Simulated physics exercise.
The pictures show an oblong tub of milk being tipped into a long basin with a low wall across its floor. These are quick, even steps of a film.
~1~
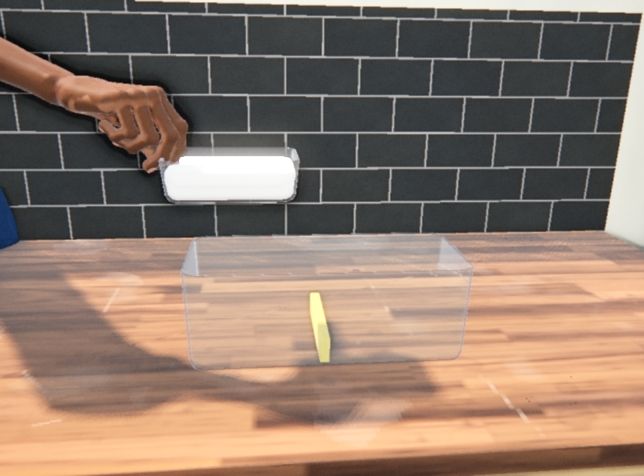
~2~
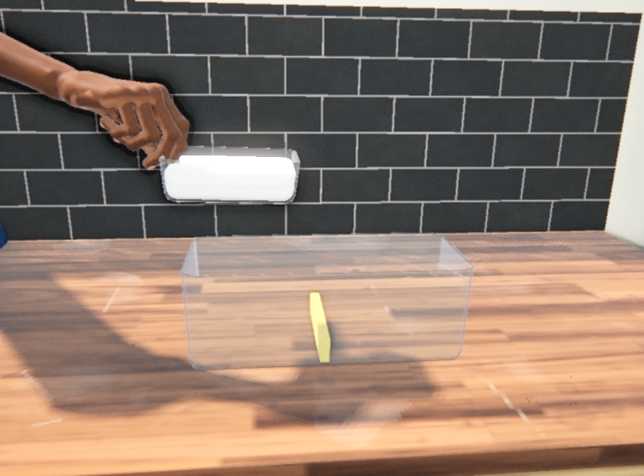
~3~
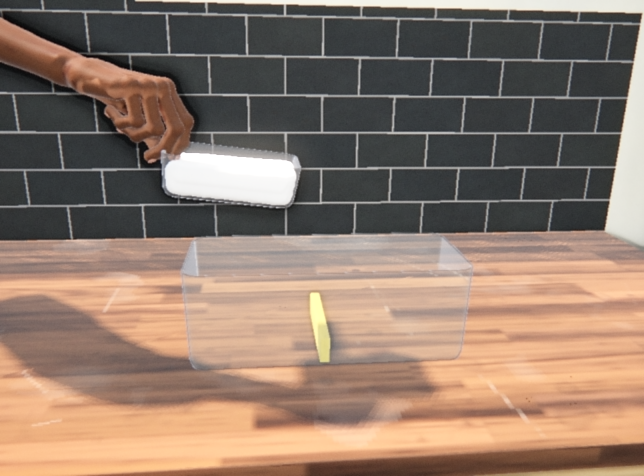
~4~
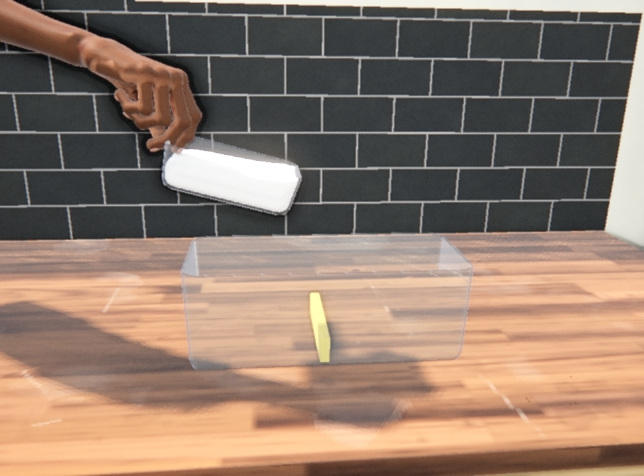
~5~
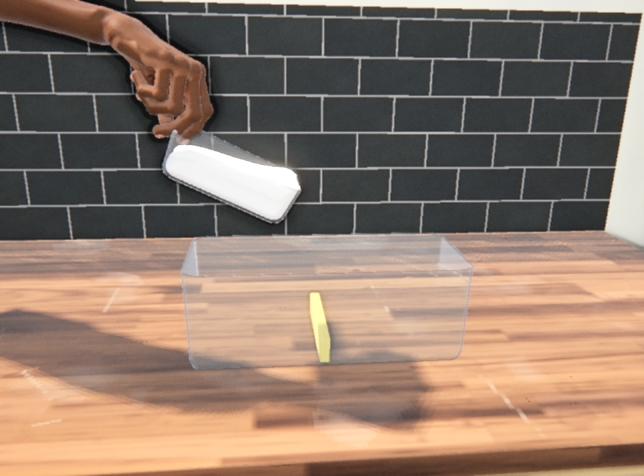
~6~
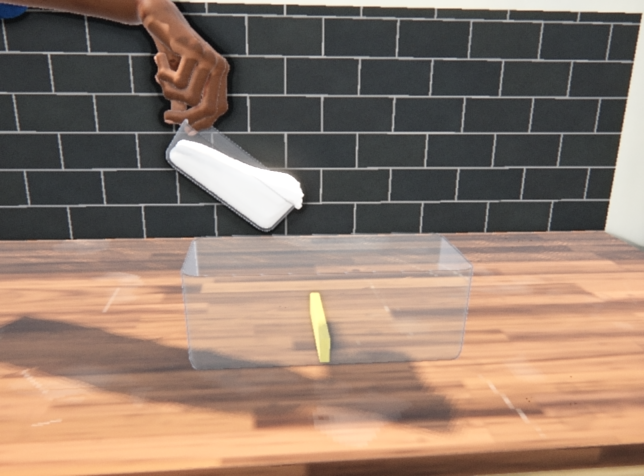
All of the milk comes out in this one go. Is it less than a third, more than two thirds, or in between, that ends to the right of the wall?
The share right of the wall is between a third and two thirds.
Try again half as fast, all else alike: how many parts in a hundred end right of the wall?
Close to 75 per cent.
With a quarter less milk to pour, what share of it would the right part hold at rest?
Near 50 %.
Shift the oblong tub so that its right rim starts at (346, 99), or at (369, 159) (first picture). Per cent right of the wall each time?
In turn 70 and 85 in a hundred.
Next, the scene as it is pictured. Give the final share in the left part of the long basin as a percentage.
Close to 40 per cent.
A moment on, the oblong tub is tipped right over and 8 per cent is still to pour, 43 is left of the wall and 45 right of it.
Next, the oblong tub is tipped right over and 1 per cent is still to pour, 35 is left of the wall and 58 right of it.
Then the oblong tub is tipped right over and 0 per cent is still to pour, 39 is left of the wall and 57 right of it.
Later the oblong tub is tipped right over and 0 per cent is still to pour, 42 is left of the wall and 56 right of it.
Finally, 42 per cent lies left of the wall, 56 right of it and 2 outside.
